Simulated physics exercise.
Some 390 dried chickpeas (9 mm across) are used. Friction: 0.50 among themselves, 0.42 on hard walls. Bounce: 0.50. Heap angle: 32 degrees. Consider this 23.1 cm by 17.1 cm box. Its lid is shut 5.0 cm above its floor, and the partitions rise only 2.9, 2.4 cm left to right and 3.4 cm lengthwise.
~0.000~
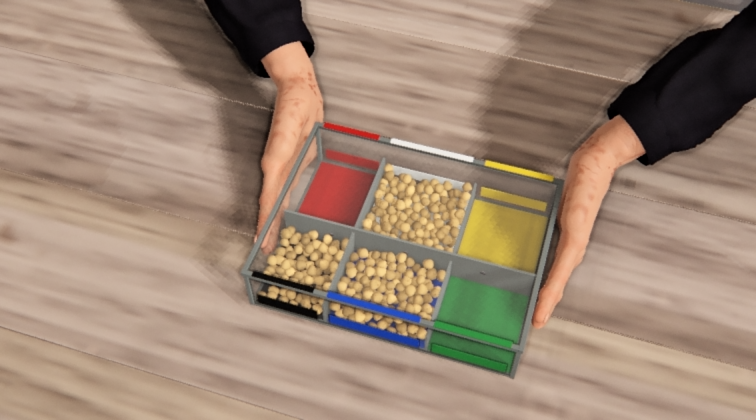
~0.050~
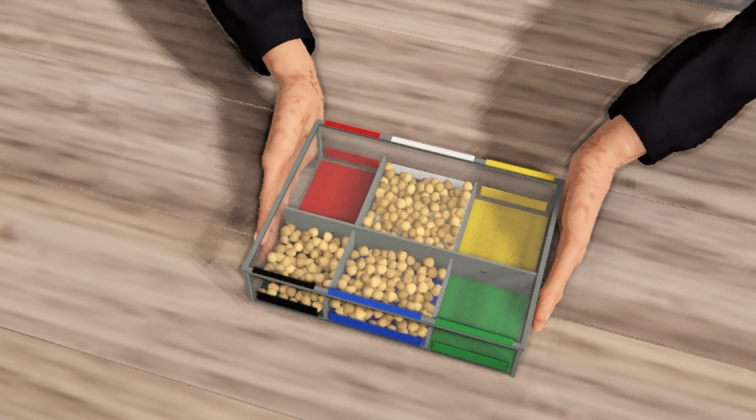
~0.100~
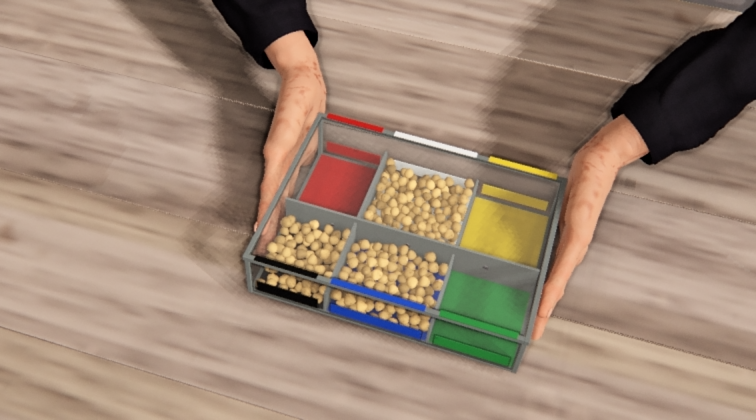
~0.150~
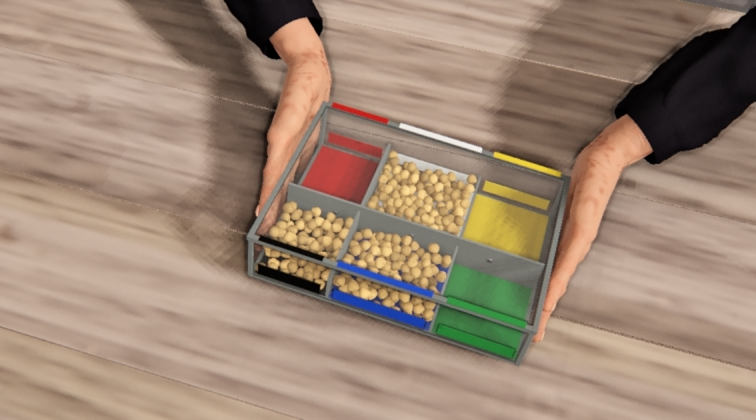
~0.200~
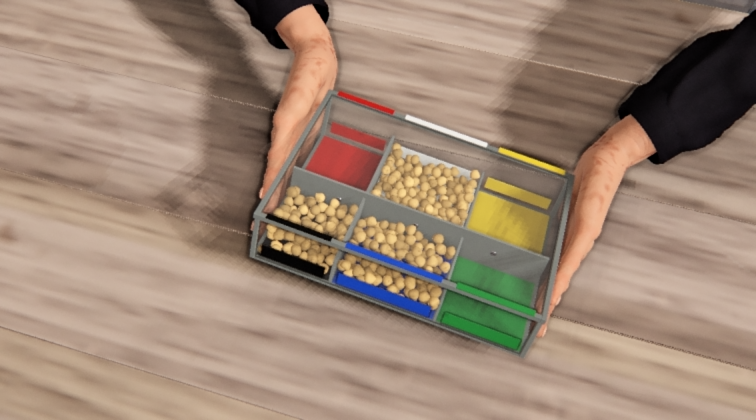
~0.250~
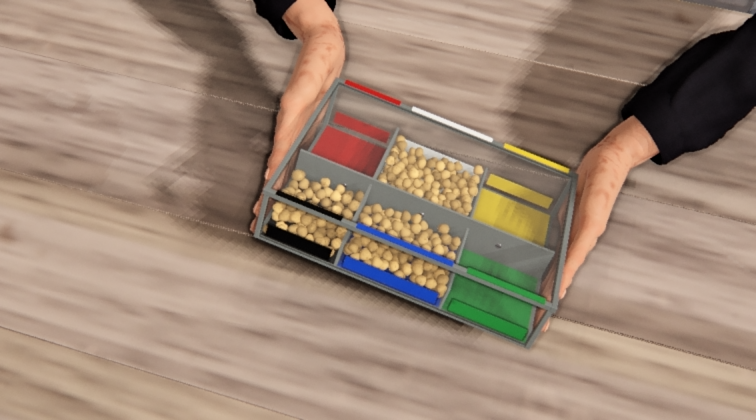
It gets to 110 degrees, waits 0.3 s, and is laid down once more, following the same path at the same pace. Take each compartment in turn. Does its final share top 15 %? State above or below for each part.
Red compartment: Below. Blue compartment: Below. Green compartment: Below. Yellow compartment: Above. White compartment: Above. Black compartment: Below.
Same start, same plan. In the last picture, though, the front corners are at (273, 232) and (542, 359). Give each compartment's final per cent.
Each compartment ends with this per cent: Red 0, blue 10, green 50, yellow 40, white 0 and black 0.
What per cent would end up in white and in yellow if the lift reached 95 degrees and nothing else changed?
White: 30; yellow: 50 (per cent).
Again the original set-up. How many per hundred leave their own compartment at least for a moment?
Roughly 55 %.
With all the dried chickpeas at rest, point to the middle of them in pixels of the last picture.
Centre at rest, approx.: (461, 215) px.
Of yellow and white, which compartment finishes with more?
That would be the yellow compartment.
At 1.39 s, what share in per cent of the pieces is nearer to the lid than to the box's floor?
Around 70 %.
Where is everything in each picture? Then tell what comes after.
The first frame shows box tilt 0 degrees, front corners at (247, 272) and (519, 347); blue 35 %, white 45 %, black 25 %.
The second frame shows box tilt 1 degrees, front corners at (247, 268) and (521, 345).
The third frame shows box tilt 4 degrees, front corners at (249, 256) and (525, 338), lowest corner right back.
The fourth frame shows box tilt 9 degrees, front corners at (253, 236) and (533, 328), lowest corner right back.
The fifth frame shows box tilt 14 degrees, front corners at (260, 214) and (541, 317), lowest corner right back.
The sixth frame shows box tilt 19 degrees, front corners at (269, 190) and (551, 306), lowest corner right back; blue 35 %, white 45 %, black 25 %. Its pace works out near 100 degrees a second.
After 1.39 s, tilt 110 degrees; blue 15 %, green 5 %, yellow 30 %, white 35 %, black 10 %.
After 2.16 s, tilt 56 degrees; blue 10 %, green 5 %, yellow 40 %, white 35 %, black 10 %.
After 2.94 s, tilt 0 degrees; blue 10 %, green 5 %, yellow 45 %, white 35 %, black 10 %.
At rest (3.8 s), red 0 %, blue 10 %, green 5 %, yellow 45 %, white 35 %, black 10 %.
